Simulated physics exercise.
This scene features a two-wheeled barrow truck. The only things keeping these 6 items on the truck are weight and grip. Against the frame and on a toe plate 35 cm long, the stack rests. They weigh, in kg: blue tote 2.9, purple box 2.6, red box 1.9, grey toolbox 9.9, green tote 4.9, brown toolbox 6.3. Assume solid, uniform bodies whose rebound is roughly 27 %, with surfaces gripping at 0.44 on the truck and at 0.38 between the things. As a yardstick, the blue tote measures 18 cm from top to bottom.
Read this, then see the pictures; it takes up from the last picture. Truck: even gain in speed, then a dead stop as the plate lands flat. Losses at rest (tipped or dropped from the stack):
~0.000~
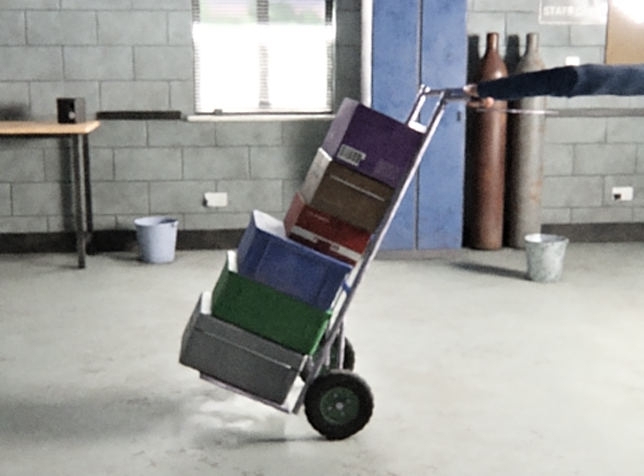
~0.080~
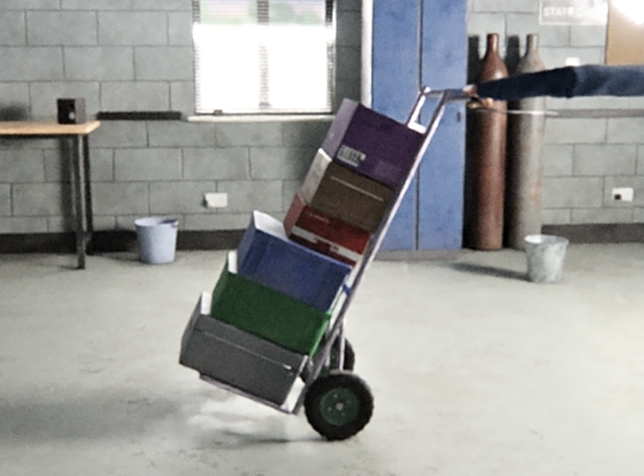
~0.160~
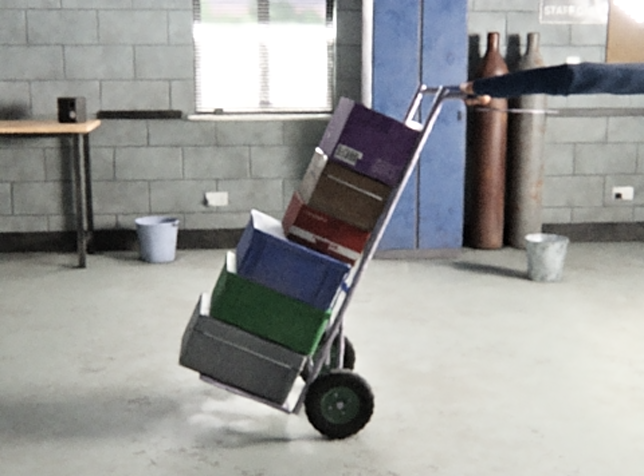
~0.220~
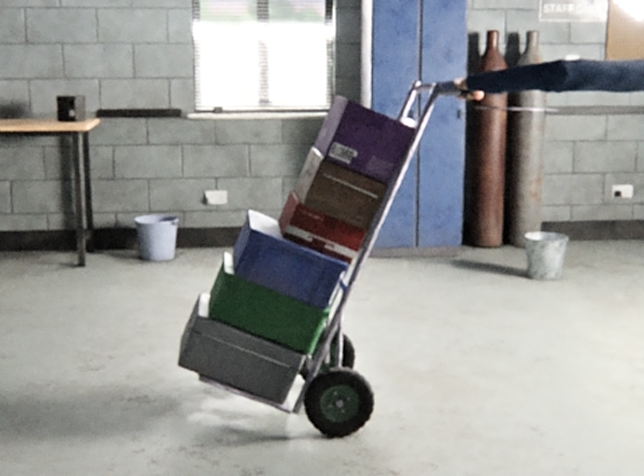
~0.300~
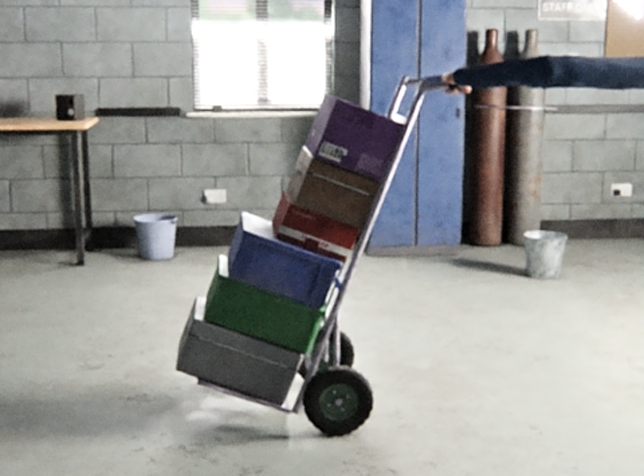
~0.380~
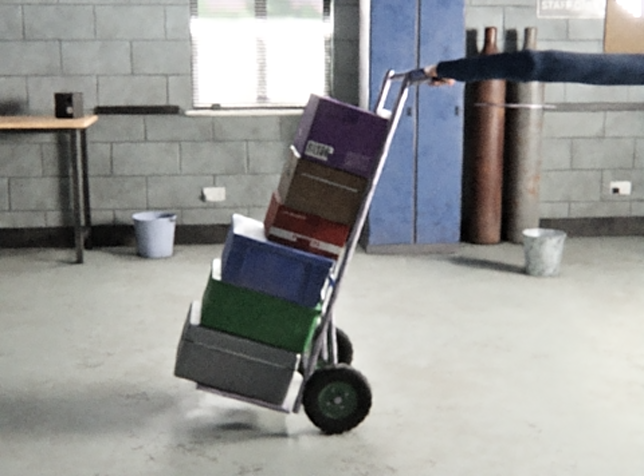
Nil.
After 0.68 s, truck 1° back.
After 0.78 s, truck upright; purple box moved 7 cm near (238, 144); brown toolbox moved 5 cm; red box moved 3 cm.
After 0.88 s, truck upright; purple box moved 13 cm near (222, 144); brown toolbox moved 7 cm; red box moved 3 cm.
In the end (1.4 s), not toppled but over 10 cm from the start, purple box; the other 5 under 10 cm from the start. At the end, from the last picture's camera, blue tote near (236, 284), purple box near (218, 145).
